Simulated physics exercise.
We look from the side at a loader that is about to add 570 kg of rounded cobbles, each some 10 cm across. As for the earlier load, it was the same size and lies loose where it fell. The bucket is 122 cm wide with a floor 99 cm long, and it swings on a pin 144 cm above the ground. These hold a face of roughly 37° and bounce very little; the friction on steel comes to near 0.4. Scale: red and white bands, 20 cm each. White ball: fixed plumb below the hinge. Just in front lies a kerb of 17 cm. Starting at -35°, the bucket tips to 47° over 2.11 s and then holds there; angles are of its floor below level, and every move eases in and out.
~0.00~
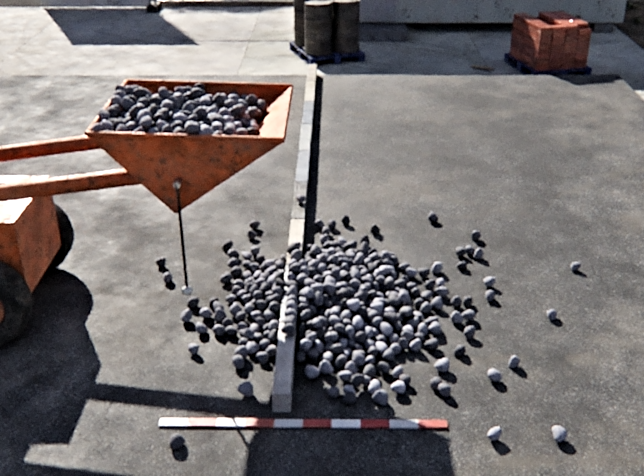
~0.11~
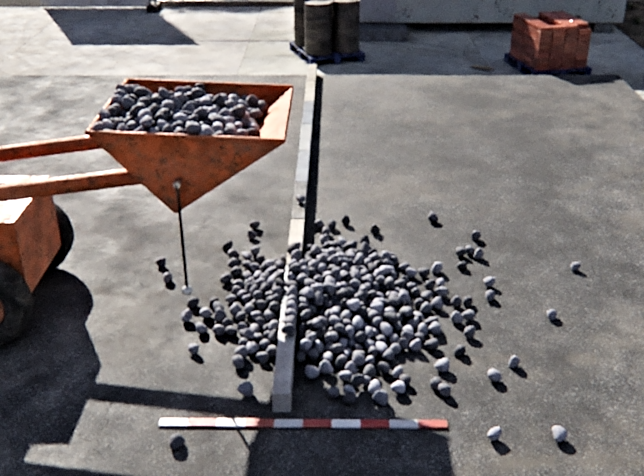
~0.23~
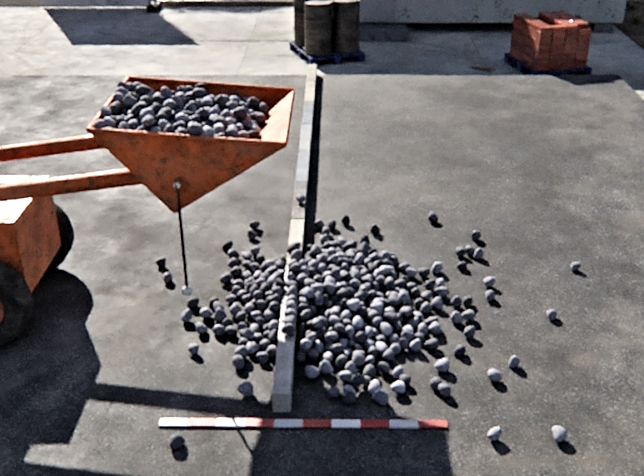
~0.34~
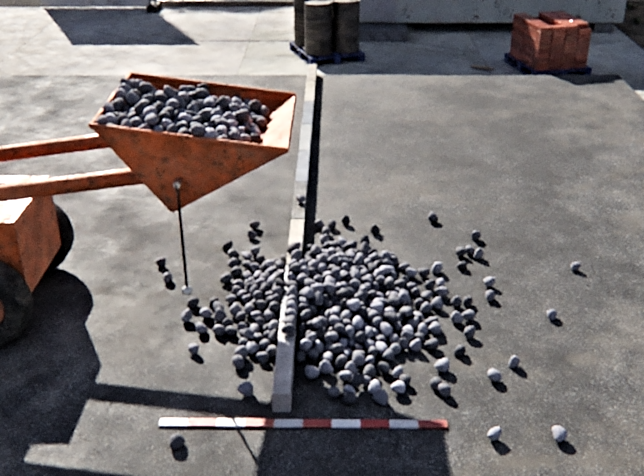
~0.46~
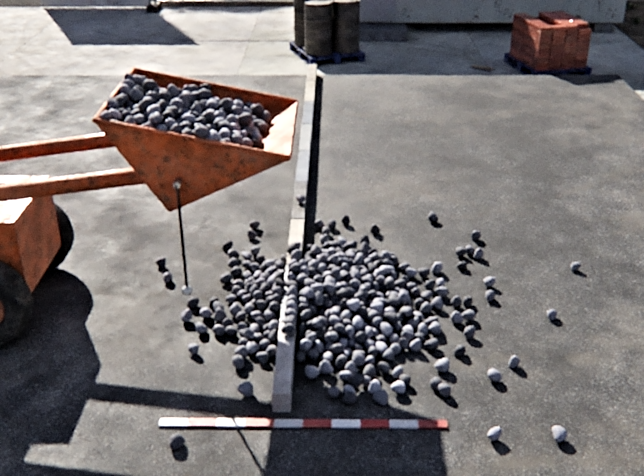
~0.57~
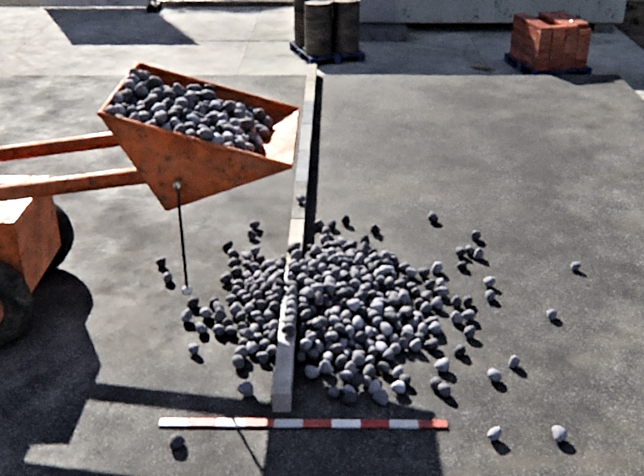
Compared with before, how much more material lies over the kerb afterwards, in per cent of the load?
Some 67 per cent of a load more.
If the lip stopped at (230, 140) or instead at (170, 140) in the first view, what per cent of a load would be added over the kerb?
First place: Roughly 15 %; second place: Roughly 0 %.
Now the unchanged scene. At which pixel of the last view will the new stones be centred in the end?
Their centre ends up near (319, 288).
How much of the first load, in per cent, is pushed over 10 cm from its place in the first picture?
25 %.
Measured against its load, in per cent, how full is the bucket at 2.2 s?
Roughly 5 per cent of its load.
After 1.6 s the floor is at 34°; in per cent of one load, 82 in the bucket, 38 on this side of the kerb, 80 over the kerb; the foremost stones are at (515, 299).
After 2.2 s the floor is at 47°; in per cent of one load, 5 in the bucket, 62 on this side of the kerb, 133 over the kerb; the foremost stones are at (515, 299).
After 2.6 s the floor is at 47°; in per cent of one load, 0 in the bucket, 58 on this side of the kerb, 142 over the kerb; the foremost stones are at (515, 299).
After 5.4 s the floor is at 47°; in per cent of one load, 0 in the bucket, 58 on this side of the kerb, 142 over the kerb; the foremost stones are at (518, 304). Net gain over the kerb, 67.
